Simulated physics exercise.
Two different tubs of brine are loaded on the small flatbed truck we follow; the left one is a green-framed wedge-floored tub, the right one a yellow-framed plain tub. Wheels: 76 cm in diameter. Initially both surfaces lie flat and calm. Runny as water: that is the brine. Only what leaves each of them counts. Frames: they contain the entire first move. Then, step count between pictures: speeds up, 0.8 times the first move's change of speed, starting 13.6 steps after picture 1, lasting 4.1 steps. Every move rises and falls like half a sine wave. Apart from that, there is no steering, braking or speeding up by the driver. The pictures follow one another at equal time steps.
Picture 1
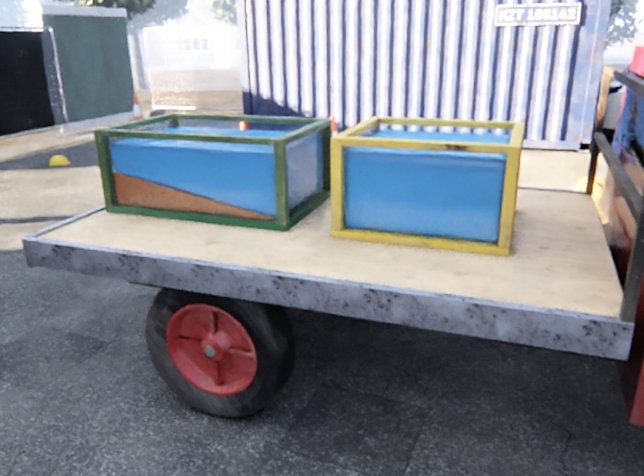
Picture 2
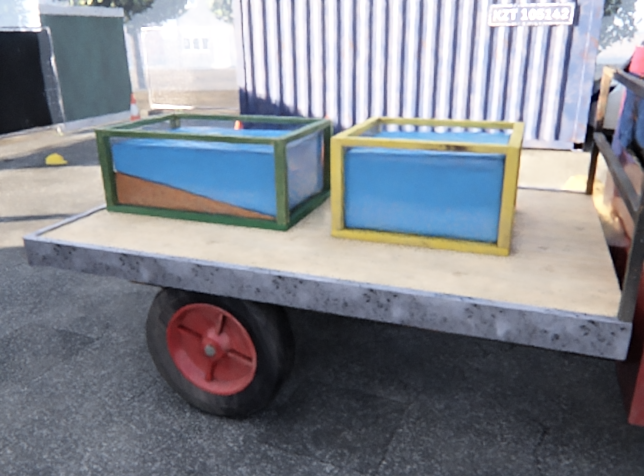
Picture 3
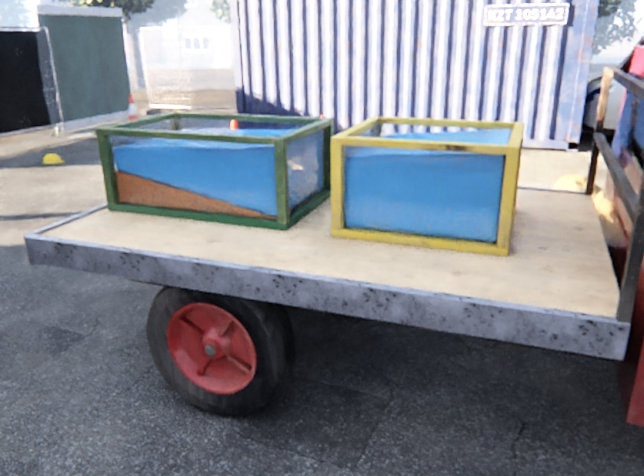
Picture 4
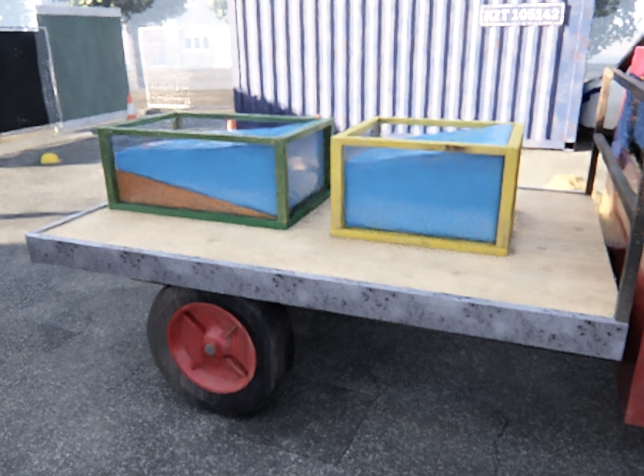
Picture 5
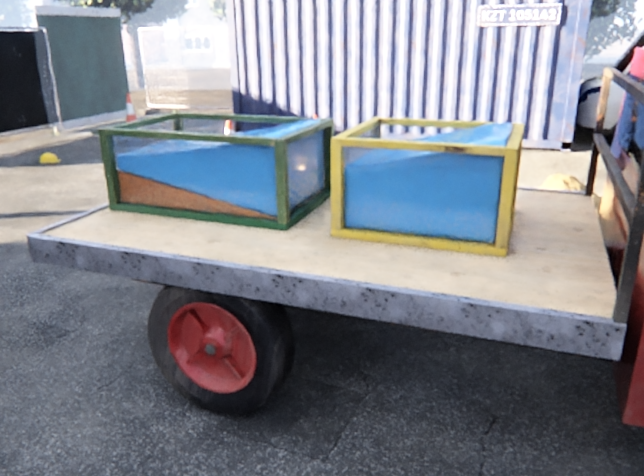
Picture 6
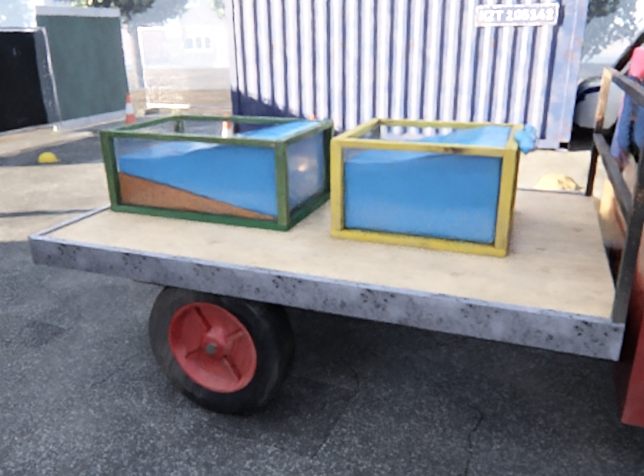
Blue liquid in two open tubs on a flatbed tilts, rising toward the right side.
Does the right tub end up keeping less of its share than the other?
The one at the right is left with the smaller share of its contents.
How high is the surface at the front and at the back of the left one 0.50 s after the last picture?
About 34 cm in front and 40 cm behind.
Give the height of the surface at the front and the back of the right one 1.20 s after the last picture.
Front: 38 cm; back: 40 cm.
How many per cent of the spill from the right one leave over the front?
Roughly 30 percent.
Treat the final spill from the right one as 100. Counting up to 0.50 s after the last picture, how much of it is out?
About 10 per cent.
Then, 0.50 s after the last picture, the left one has lost nothing (front 34 cm, back 40 cm); the right one has lost nothing (front 32 cm, back 46 cm).
Then, 1.20 s after the last picture, the left one has lost 1 per cent, over the back and the front (front 33 cm, back 35 cm); the right one has lost 1 per cent, over the front and the back (front 39 cm, back 40 cm).
Then, 1.90 s after the last picture, the left one has lost 1 per cent, over the back and the front (front 33 cm, back 36 cm); the right one has lost 2 per cent, over the back, a little elsewhere (front 49 cm, back 30 cm).
Then, 4.38 s after the last picture, the left one has lost 1 per cent, over the back and the front; the right one has lost 4 per cent, over the back and the front, a little elsewhere.
